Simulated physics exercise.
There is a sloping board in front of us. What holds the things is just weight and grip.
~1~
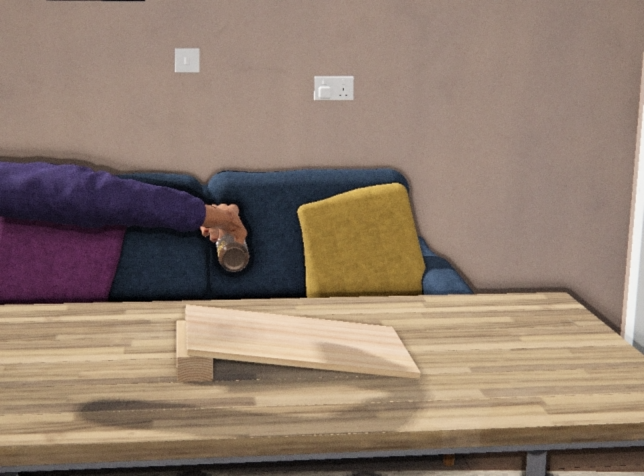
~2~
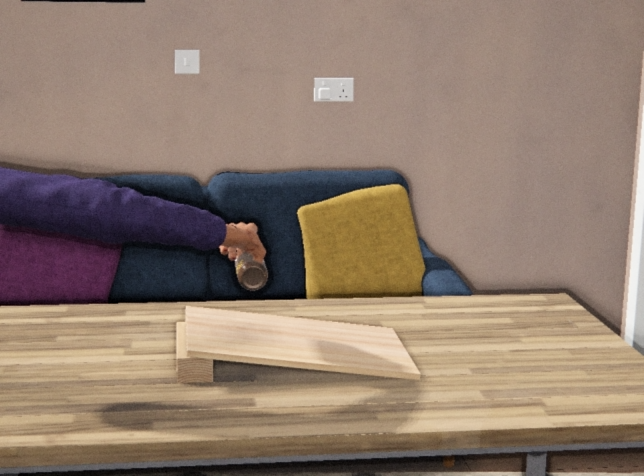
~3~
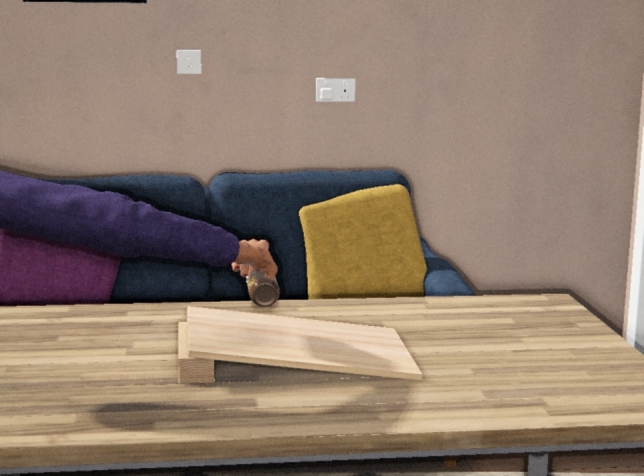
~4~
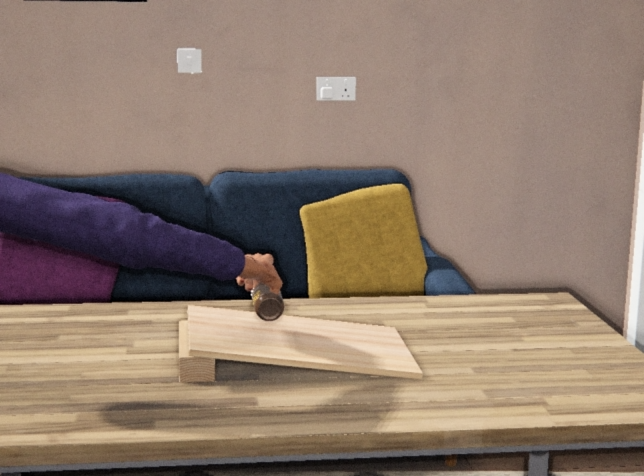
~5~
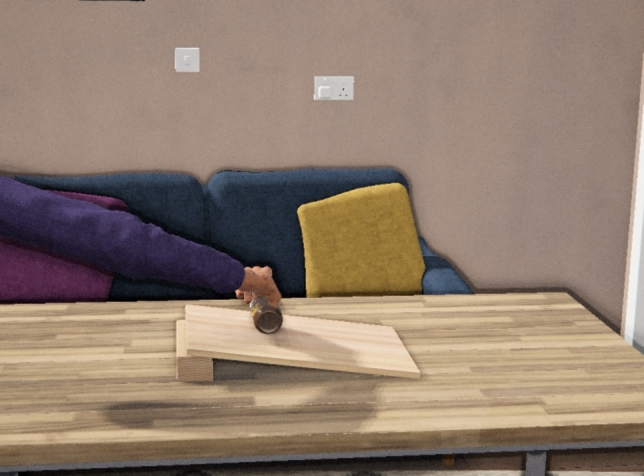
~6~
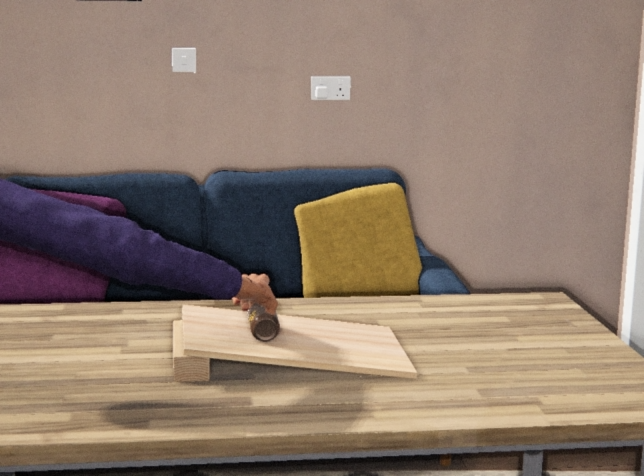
The clip opens with a hand in a purple sleeve holding a brown can above a sloping wooden board on a table, with a blue sofa behind. The arm moves a short way right while lowering the can, then sets it on the board, the fingers still gripping it.
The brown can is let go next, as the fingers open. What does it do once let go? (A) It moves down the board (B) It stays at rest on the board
(A) It moves down the board.
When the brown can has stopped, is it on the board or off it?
Once it settles, it is off the top.
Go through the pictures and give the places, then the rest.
The first frame shows still above its spot; brown can (233, 250).
The second frame shows still above its spot; brown can (251, 269).
The third frame shows still above its spot; brown can (263, 285).
The fourth frame shows still above its spot; brown can (267, 300).
The fifth frame shows still above its spot; brown can (266, 312).
The sixth frame shows set down, still held; brown can (263, 319).
Then, 1.00 s past the last view, brown can displaced well along near (401, 334).
Then, 1.70 s past the last view, brown can now off the board.
Then, 2.20 s past the last view, things are still on the move.
Finally, off the board, brown can. The brown can slides or rolls down.
